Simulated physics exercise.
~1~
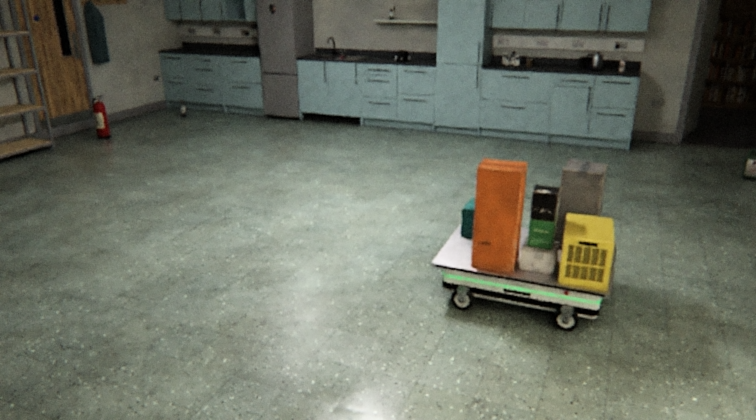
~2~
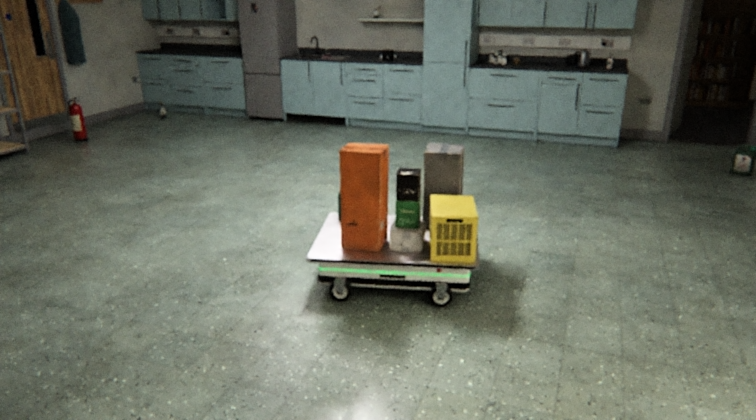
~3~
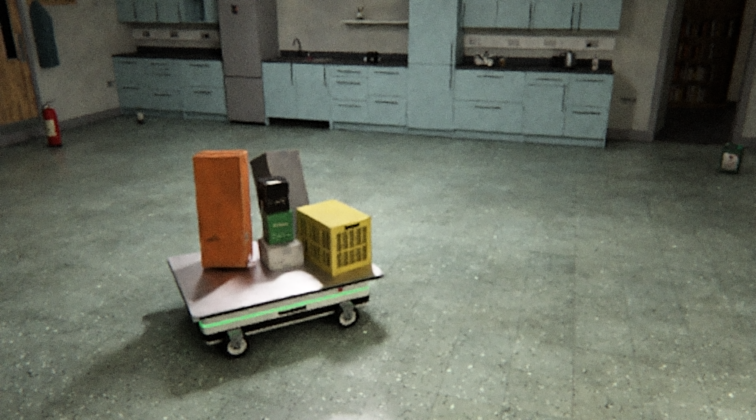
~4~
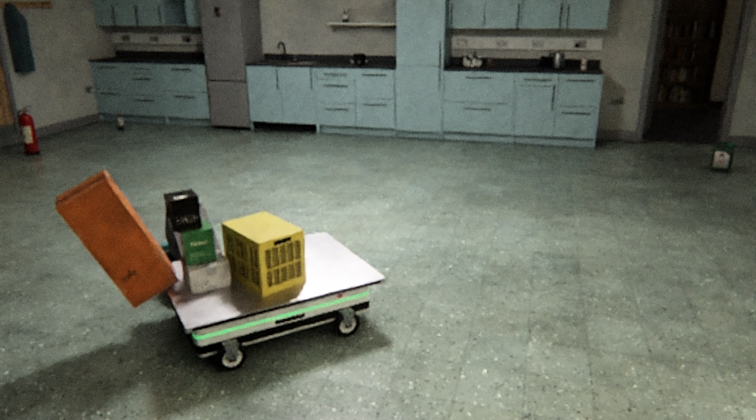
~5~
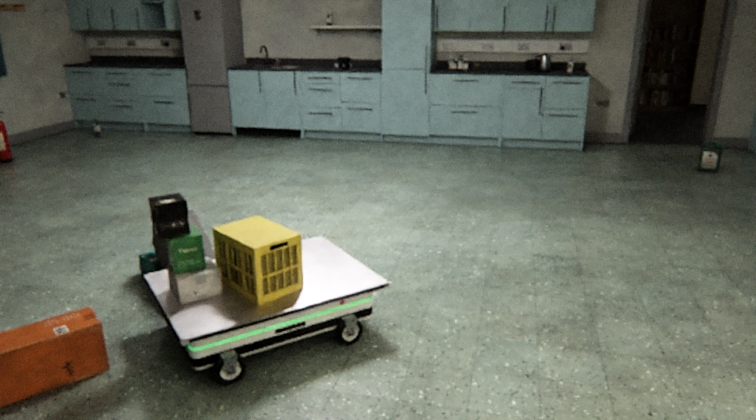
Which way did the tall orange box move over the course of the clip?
It moved to the left, first riding on the cart and then tipping off its left side onto the floor.
